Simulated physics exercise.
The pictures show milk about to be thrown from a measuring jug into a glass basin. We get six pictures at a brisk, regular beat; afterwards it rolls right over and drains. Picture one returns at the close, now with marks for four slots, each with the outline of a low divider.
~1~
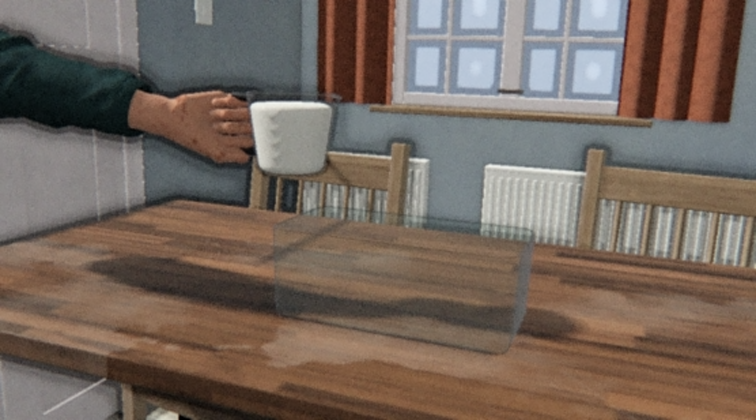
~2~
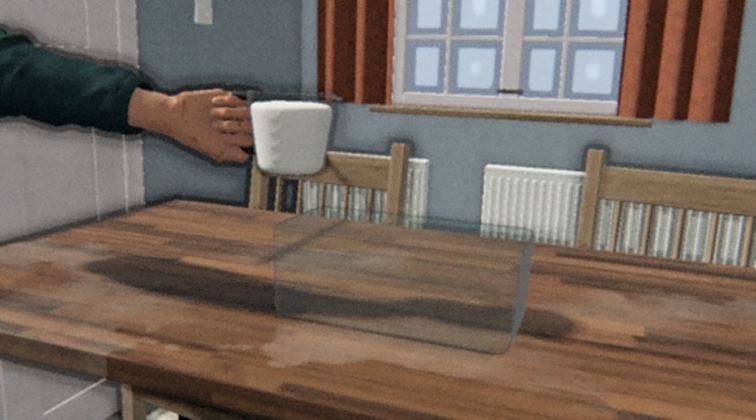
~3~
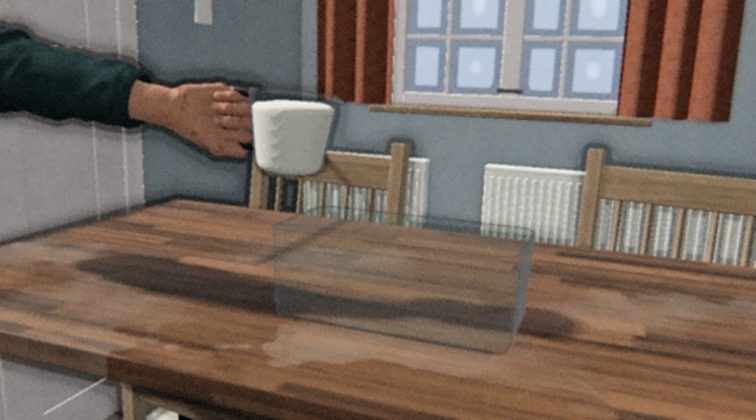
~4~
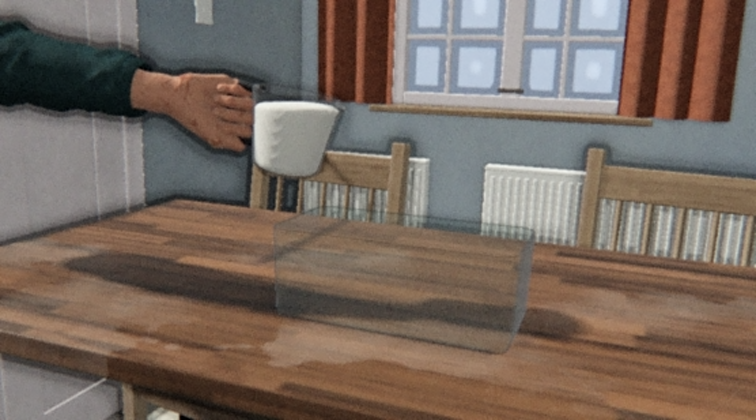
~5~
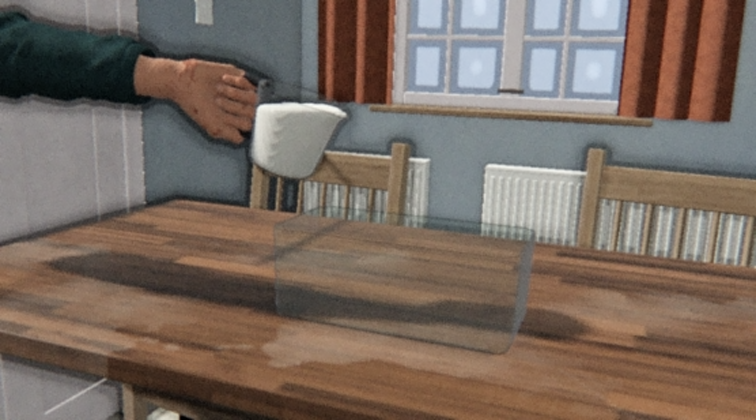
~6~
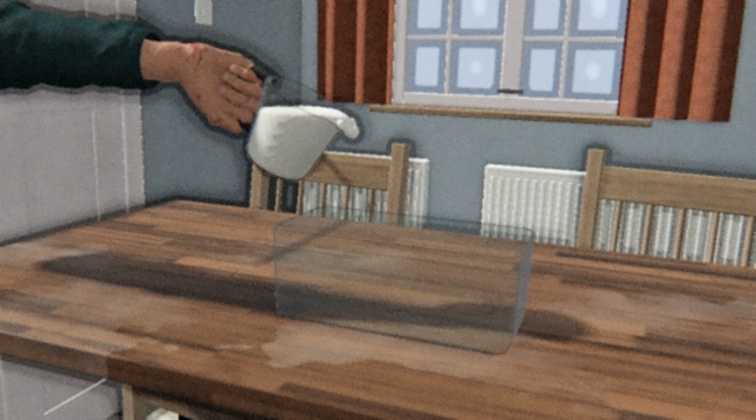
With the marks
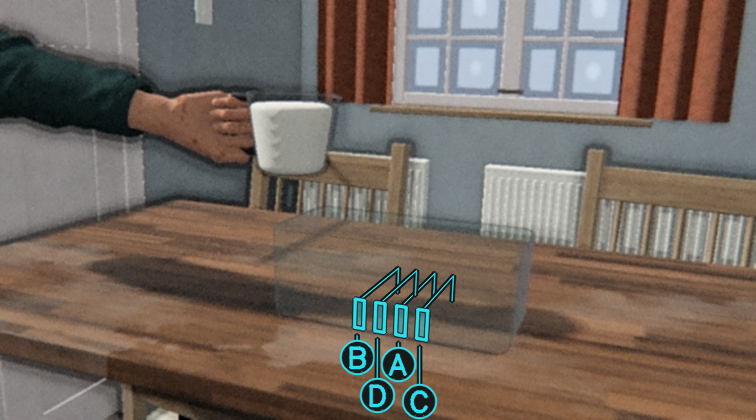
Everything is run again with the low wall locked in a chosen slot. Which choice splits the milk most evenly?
B is best.
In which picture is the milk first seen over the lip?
Picture 6.
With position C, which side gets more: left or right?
The left side.
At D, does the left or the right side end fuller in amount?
The left one.
In cyan, A at (398, 342); B at (357, 335); C at (419, 346); D at (377, 338).
For position A, about 92 % ends left of the wall and 7 % right of it.
For position B, about 43 % ends left of the wall and 56 % right of it.
For position C, about 93 % ends left of the wall and 6 % right of it.
For position D, about 85 % ends left of the wall and 13 % right of it.
